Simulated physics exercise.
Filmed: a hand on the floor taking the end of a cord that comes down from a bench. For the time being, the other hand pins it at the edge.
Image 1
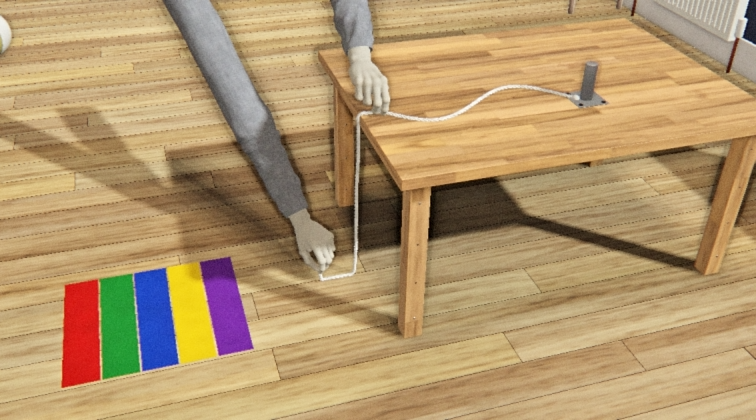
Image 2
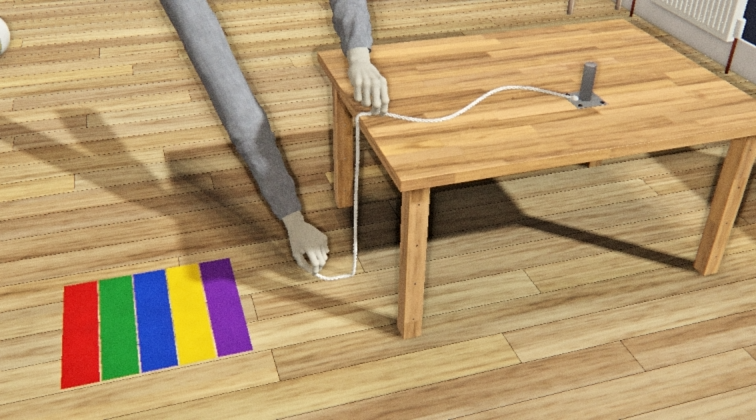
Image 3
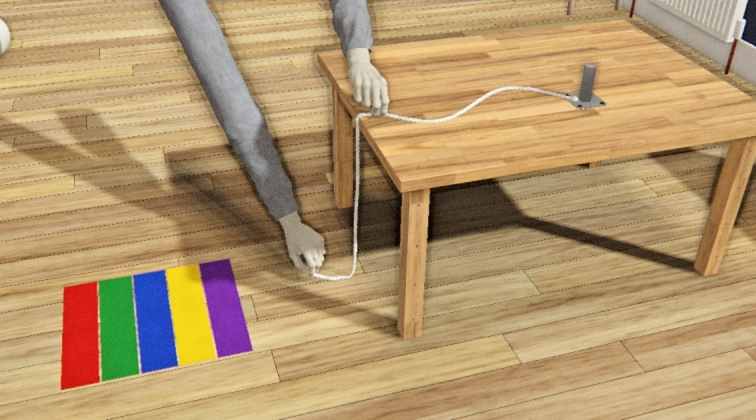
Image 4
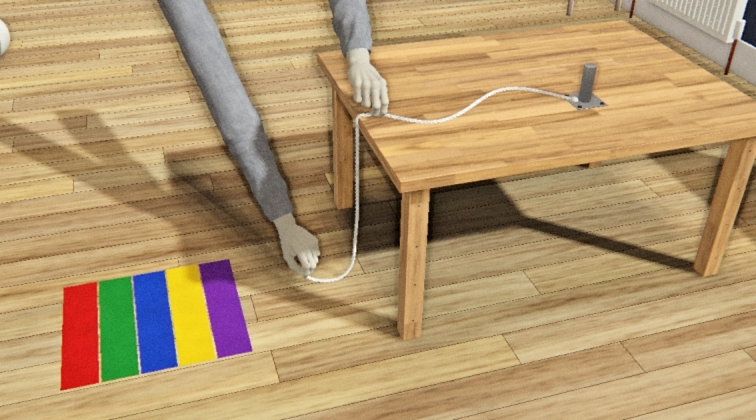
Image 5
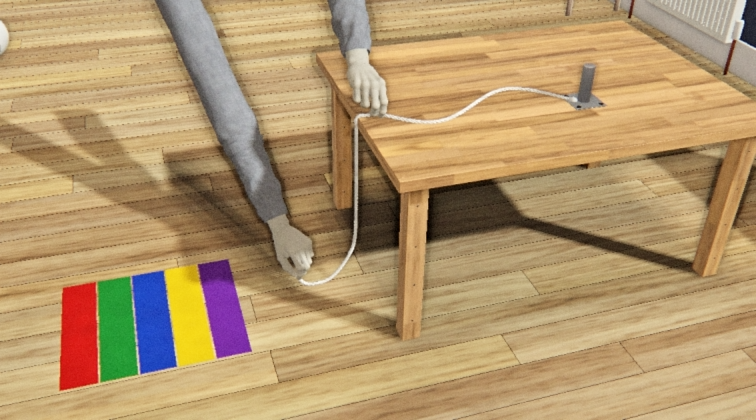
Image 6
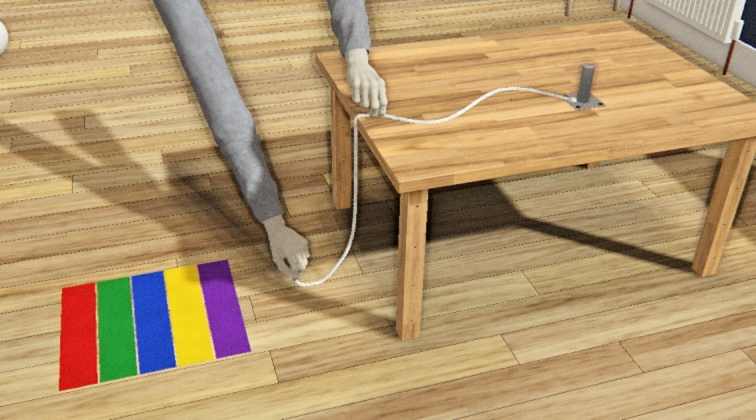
On a wooden floor beside a table, one hand slowly drawing a white cord's end left while another pins it at the edge.
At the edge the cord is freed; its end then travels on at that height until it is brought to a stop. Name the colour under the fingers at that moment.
Blue.
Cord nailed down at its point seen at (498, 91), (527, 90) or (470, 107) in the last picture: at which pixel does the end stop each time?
Taking them in turn, I'd expect around (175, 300), (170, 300) and finally (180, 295).
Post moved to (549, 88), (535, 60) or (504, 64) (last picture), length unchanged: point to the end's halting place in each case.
Around (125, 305), then (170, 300), then (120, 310).
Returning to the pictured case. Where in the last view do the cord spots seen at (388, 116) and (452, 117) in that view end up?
(352, 128) and (418, 114), roughly.
Soon after, end near (206, 292); over purple.
After that, end near (170, 299); over yellow.
At the stop, end near (149, 303); over blue. Over blue.
